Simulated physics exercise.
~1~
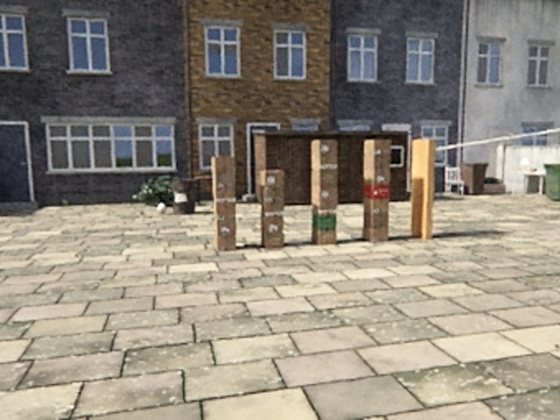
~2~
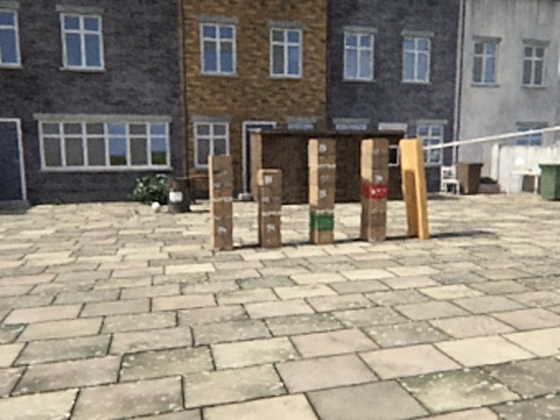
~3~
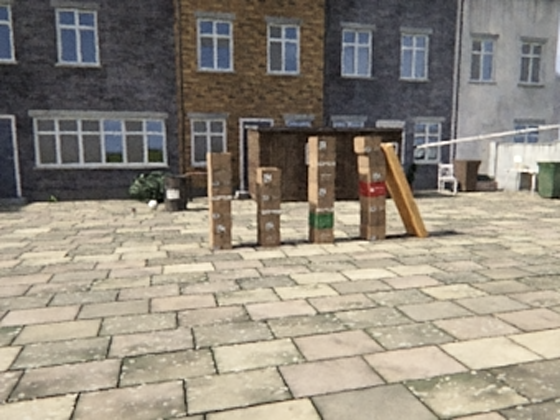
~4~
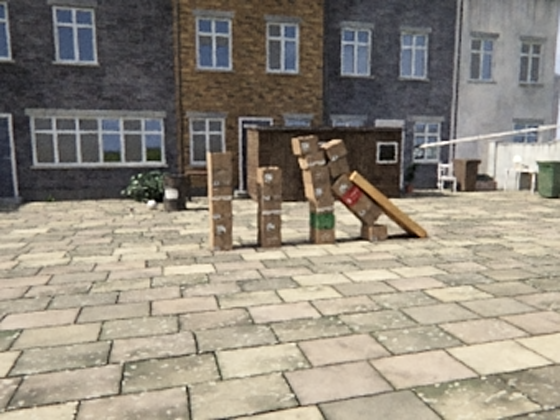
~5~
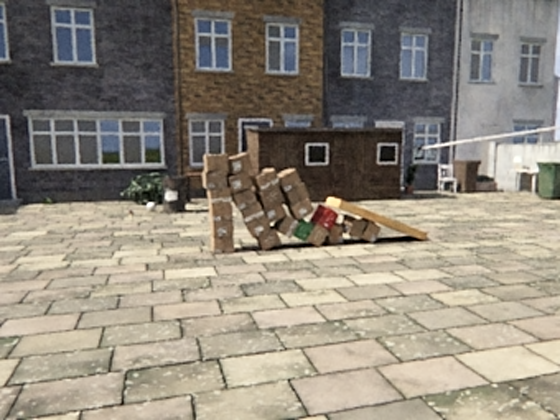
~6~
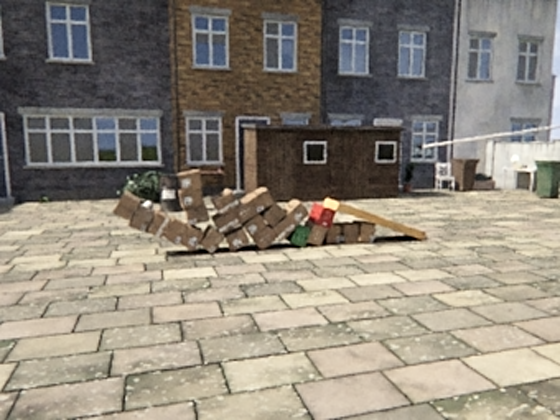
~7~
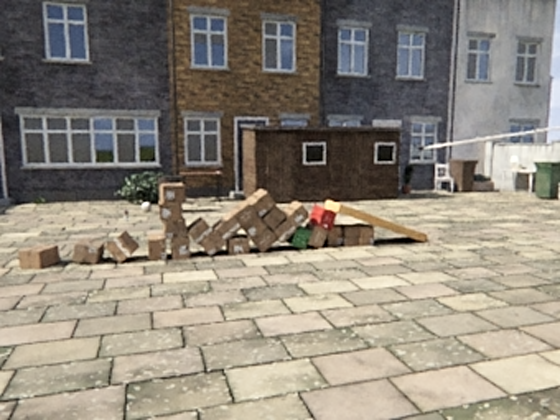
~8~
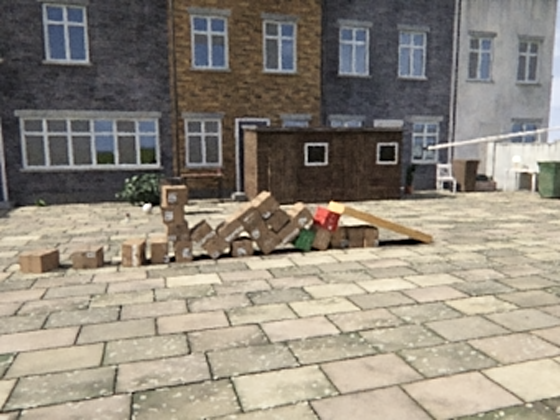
In the video, a wooden board standing at the right end of a row of carton stacks on a paved square tips left into them, toppling the stacks one after another leftward until all lie in a low heap, with the board resting sloped against the right end.
